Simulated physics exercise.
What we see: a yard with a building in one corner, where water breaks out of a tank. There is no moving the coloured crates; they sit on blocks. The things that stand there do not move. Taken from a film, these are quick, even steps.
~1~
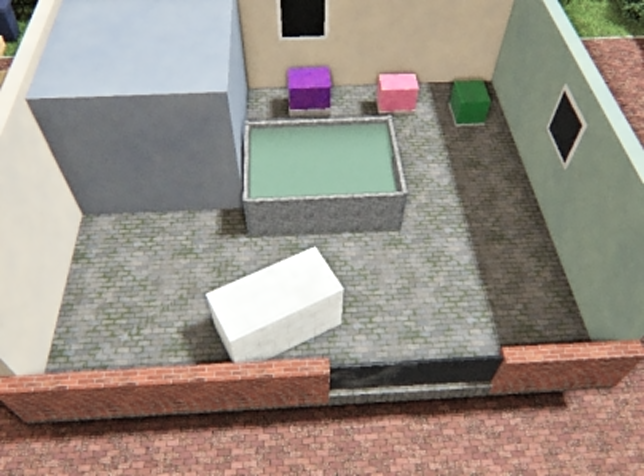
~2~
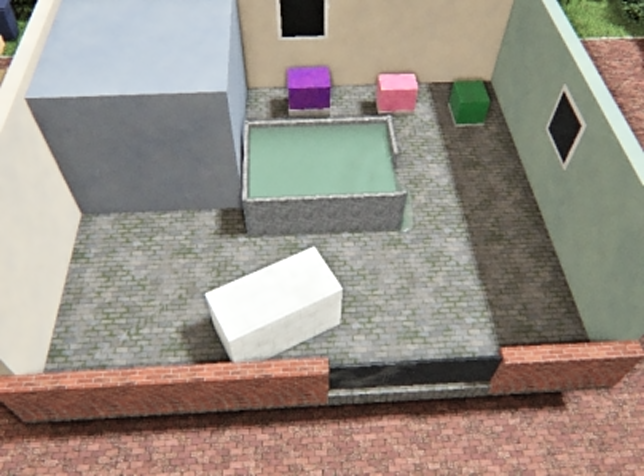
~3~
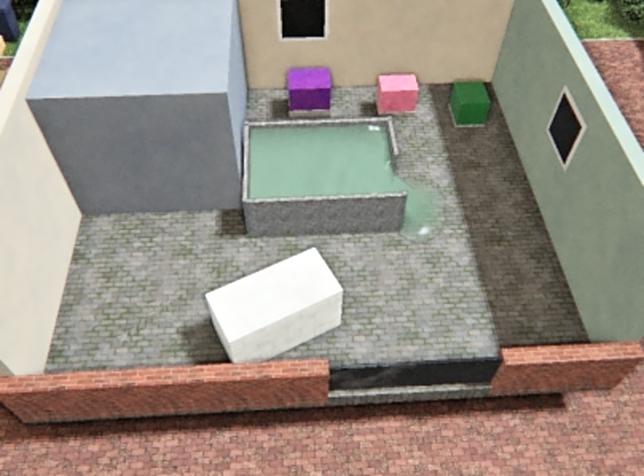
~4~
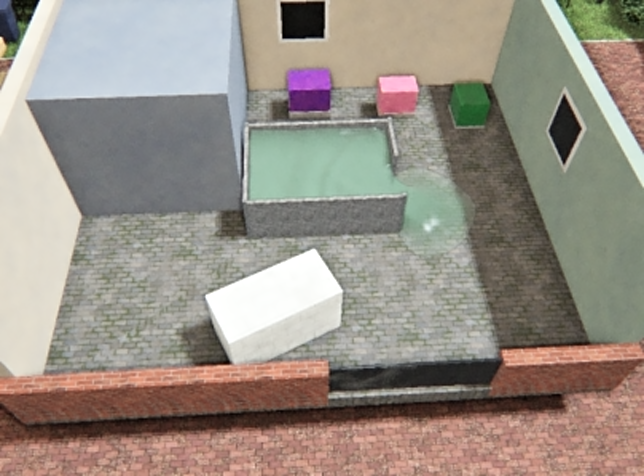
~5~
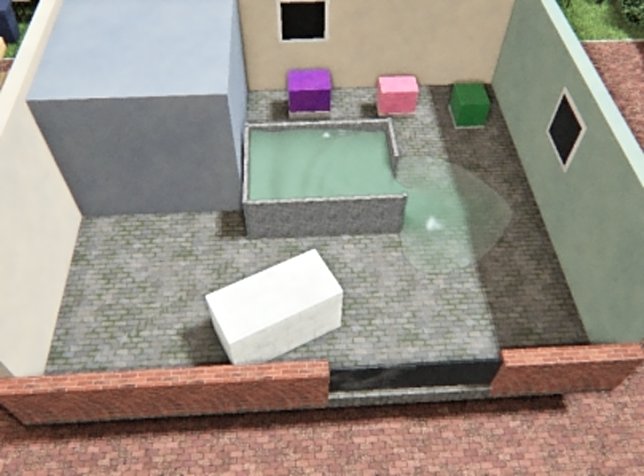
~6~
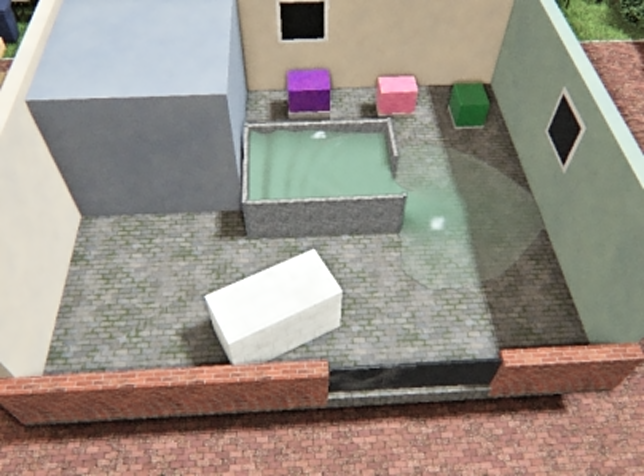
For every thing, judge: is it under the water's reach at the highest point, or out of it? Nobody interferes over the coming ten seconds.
Purple crate: Out of reach, so dry; green crate: Within reach, so wet; pink crate: Within reach, so wet.
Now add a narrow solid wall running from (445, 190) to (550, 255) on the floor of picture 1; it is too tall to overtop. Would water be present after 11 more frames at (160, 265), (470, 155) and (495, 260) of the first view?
Taking the three spots in order: Spared, soaked, soaked.
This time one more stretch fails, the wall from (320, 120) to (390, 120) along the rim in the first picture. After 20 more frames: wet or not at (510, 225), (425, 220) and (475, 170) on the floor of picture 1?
Read off point by point, the answer is soaking, not soaked, soaking.
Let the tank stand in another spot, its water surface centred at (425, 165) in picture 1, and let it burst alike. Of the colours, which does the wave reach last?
I'd go with the purple one.
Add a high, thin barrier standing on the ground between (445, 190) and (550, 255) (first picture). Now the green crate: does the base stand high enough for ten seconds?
Result for the green crate: It is flooded.
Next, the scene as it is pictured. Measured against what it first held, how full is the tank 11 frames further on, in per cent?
My reading is roughly 60 in a hundred.
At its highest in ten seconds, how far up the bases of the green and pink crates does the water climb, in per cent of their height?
Peak levels: Approx. 320 % then 160 %.
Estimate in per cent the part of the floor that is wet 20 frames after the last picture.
About 50 per cent.
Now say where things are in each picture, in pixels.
The first picture shows still water in the water tank at (322, 160).
In the second picture, the front is at (401, 231), out from the gap at (394, 197).
In the third picture, water pours out at (395, 199) and has run to (437, 195).
In the fourth picture, the front is at (466, 197), out from the gap at (394, 201).
In the fifth picture, the front is at (508, 216), out from the gap at (395, 201).
In the sixth picture, the front is at (543, 222), out from the gap at (394, 201).
A moment on, water covers 25 % of the floor; the purple crate not reached, the green crate water round its plinth, the pink crate not reached.
Next, water covers 30 % of the floor; the purple crate not reached, the green crate water round its plinth, the pink crate water round its plinth.
Then, water covers 50 % of the floor; the purple crate not reached, the green crate water round its plinth, the pink crate water round its plinth.
Later, water covers 85 % of the floor; the purple crate water round its plinth, the green crate water round its plinth, the pink crate water round its plinth.
In the end, water covers 100 % of the floor; the purple crate stayed above the water, the green crate was topped, the pink crate was topped.
